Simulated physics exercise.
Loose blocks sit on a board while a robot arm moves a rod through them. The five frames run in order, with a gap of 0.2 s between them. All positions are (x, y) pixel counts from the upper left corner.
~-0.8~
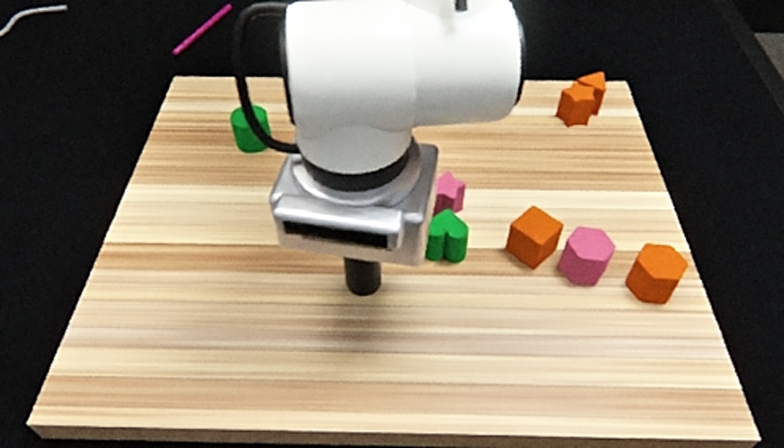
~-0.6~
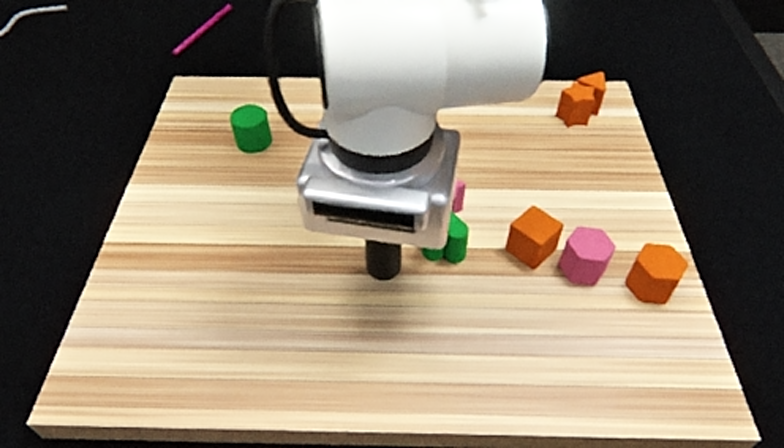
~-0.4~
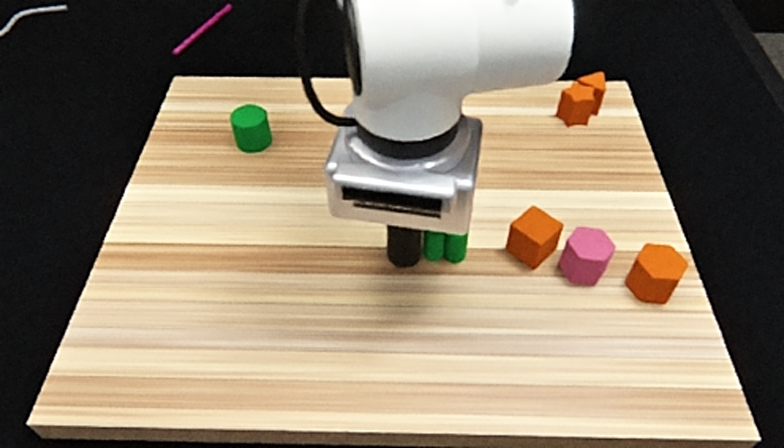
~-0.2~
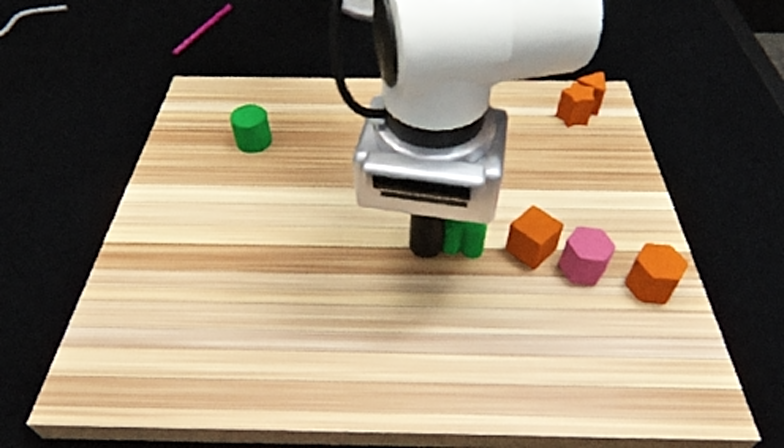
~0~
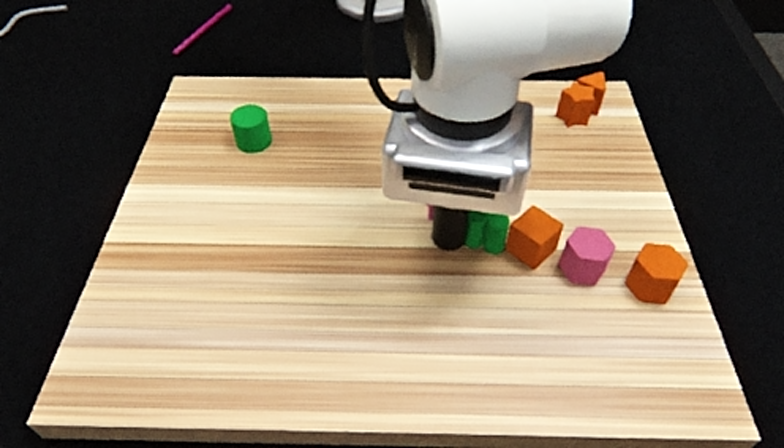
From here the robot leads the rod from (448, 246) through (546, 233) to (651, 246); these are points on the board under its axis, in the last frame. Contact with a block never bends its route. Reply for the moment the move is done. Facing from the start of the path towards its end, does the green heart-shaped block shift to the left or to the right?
Left.
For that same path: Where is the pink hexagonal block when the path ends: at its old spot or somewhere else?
Displaced, by a centimetre or more.
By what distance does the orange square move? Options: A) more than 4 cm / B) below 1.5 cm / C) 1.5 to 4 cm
A.
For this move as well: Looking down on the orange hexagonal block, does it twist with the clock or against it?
Viewed from above: Anti-clockwise.
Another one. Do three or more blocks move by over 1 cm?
Short answer: Yes.
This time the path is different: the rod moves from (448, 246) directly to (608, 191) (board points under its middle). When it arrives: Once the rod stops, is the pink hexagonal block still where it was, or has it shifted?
It gets displaced.
The first path, step by step. One third of the way, rod at (515, 227); green heart-shaped block at (547, 202), turned 50° clockwise; orange square at (577, 226); pink hexagonal block at (611, 251), turned 20° clockwise.
Two thirds of the way, rod at (585, 227); green heart-shaped block at (597, 189); orange square at (626, 236), turned 55° clockwise; pink hexagonal block at (633, 270), turned 60° clockwise; orange hexagonal block at (680, 269), turned 40° anticlockwise.
At the end, rod at (655, 237); green heart-shaped block at (602, 188), turned 15° anticlockwise; orange square at (667, 249), turned 135° clockwise; pink hexagonal block at (635, 276), turned 85° clockwise; orange hexagonal block at (696, 285), turned 60° anticlockwise.
